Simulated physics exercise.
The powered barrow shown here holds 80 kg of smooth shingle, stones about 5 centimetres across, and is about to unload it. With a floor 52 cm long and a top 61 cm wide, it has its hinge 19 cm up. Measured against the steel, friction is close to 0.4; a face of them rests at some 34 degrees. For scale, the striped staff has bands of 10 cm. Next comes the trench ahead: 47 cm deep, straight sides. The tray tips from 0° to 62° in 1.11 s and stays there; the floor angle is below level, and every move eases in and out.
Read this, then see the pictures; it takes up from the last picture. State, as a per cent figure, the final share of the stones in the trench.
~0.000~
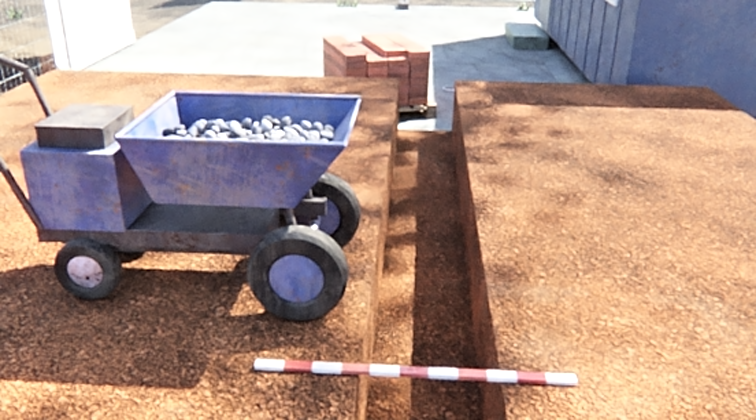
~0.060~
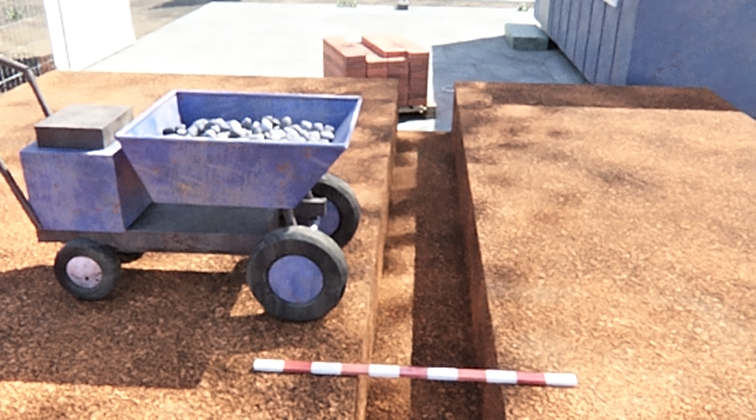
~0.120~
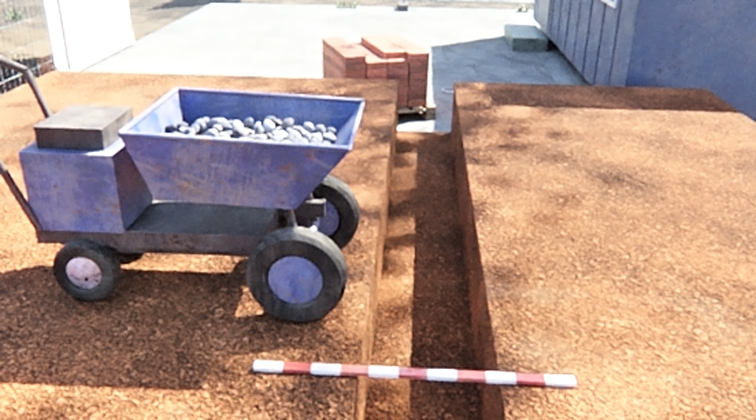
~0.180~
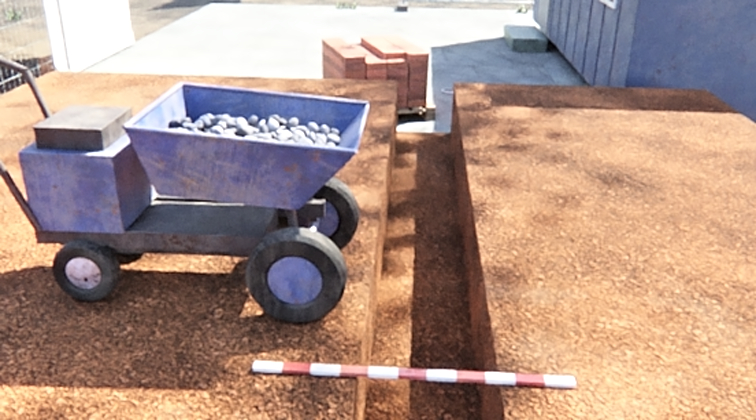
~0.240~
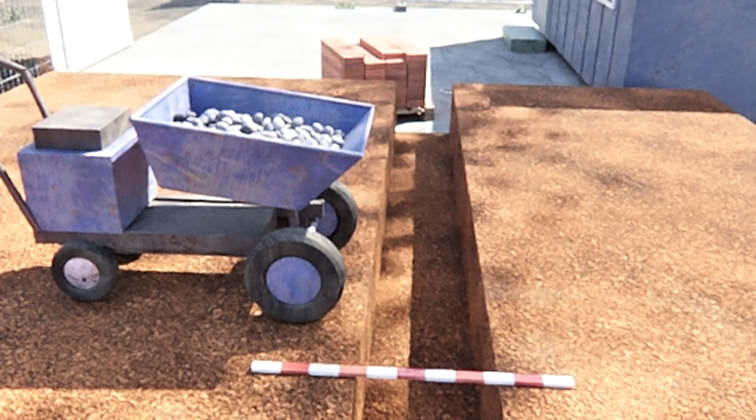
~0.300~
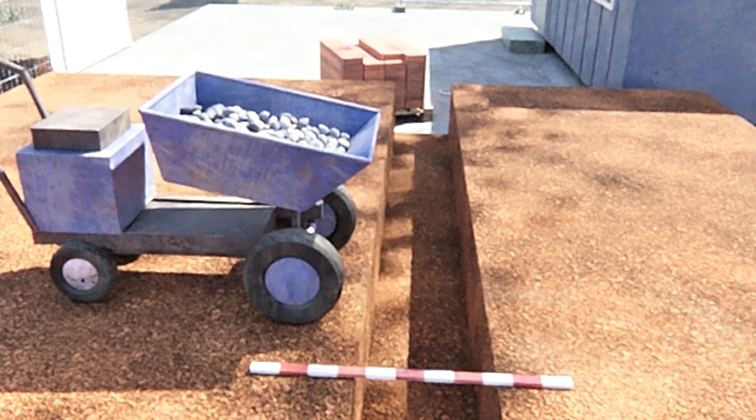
The final share is about 61 per cent.
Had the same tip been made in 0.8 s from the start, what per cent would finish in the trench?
It would come to roughly 55 per cent.
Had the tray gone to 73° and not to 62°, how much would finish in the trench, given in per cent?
Around 50 per cent would finish in the trench.
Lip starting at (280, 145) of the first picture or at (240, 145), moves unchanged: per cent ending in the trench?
Roughly 100 in a hundred, then 100 in a hundred.
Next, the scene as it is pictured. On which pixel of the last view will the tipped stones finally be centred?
Roughly at (470, 364).
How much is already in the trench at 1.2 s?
Approx. 15 % of the load.
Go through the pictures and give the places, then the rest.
The tray is at 0°, its lip at (345, 146); the top of the load is at (251, 128), in the first picture.
Lip at (346, 147), floor tilted 1°, highest stones at (239, 128); the stones move at 0.1 m/s on average, in the second picture.
Lip at (349, 149), floor tilted 2°, highest stones at (217, 128); the stones move at 0.3 m/s on average, in the third picture.
The tray is at 4°, its lip at (355, 152); the top of the load is at (213, 125); the stones move at 0.4 m/s on average, in the fourth picture.
Lip at (362, 156), floor tilted 7°, highest stones at (216, 119); the stones move at 0.5 m/s on average, in the fifth picture.
Lip at (370, 162), floor tilted 11°, highest stones at (215, 113); the stones move at 0.5 m/s on average, in the sixth picture.
After 0.8 s the floor is at 52°; 100 % in the tray; the foremost stones are at (415, 206).
After 1.2 s the floor is at 62°; 77 % in the tray, 15 % in the trench, 7 % past the trench; the foremost stones are at (511, 274).
After 1.6 s the floor is at 62°; 40 % in the tray, 24 % in the trench, 36 % past the trench; the foremost stones are at (619, 303).
After 3.5 s the floor is at 62°; 0 % in the tray, 61 % in the trench, 39 % past the trench; the foremost stones are at (727, 319).
